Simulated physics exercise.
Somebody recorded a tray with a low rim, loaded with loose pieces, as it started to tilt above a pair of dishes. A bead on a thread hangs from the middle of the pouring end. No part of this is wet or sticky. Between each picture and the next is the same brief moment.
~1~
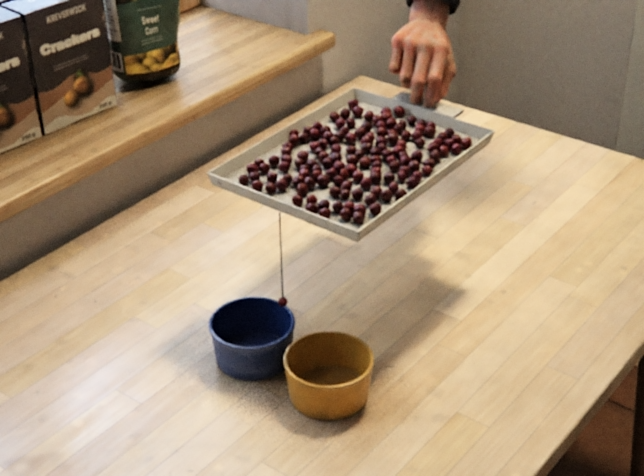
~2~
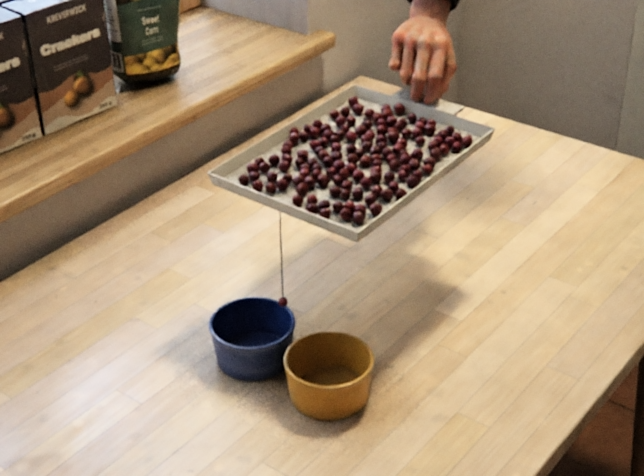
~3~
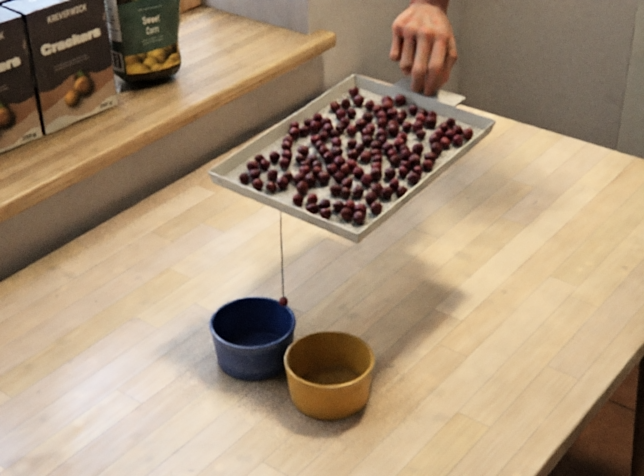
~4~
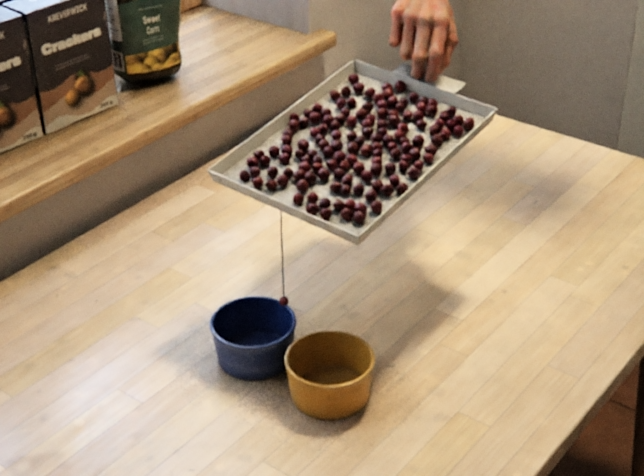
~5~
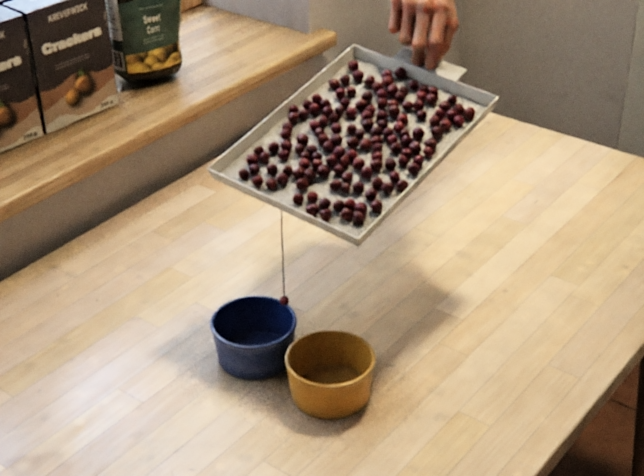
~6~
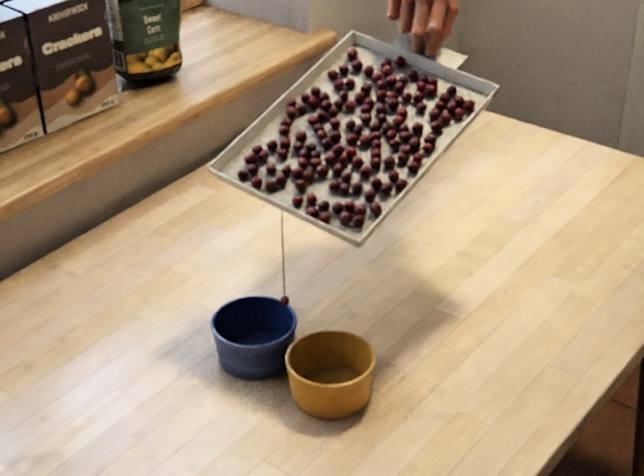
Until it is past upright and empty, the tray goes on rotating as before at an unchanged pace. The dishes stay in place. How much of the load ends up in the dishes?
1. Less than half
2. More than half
The answer is 2.
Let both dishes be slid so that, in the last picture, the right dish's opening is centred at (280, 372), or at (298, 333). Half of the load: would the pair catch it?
The first try: Below a half. The second: Below a half.
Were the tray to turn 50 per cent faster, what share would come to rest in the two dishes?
That works out at some 80 per cent.
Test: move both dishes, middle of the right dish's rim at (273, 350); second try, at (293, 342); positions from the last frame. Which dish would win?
Trial one goes to the right of the two, trial two to the right of the two.
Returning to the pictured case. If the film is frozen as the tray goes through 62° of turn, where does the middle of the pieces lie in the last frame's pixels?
Somewhere around pixel (329, 173) in the last picture.
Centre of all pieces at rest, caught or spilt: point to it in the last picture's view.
Somewhere close to (319, 384) in the last picture.
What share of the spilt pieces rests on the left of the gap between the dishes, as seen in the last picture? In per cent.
Close to 70 per cent of the spill, I think.
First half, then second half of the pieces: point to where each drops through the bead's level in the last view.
Earlier portion about (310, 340); later portion about (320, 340).
Just after the last frame, tray tipped steeply; almost all on the tray; just a few in the air.
A moment on, tray tipped past a quarter turn; about a tenth on the tray; roughly a third in the right dish; about a tenth in the left dish; roughly a quarter outside both; roughly a quarter in the air.
Further on, tray tipped past a quarter turn; roughly half in the right dish; roughly a quarter in the left dish; roughly a quarter outside both; just a few in the air.
When it is over, tray tipped past a quarter turn; roughly half in the right dish; roughly a quarter in the left dish; roughly a quarter outside both; just a few in the air.
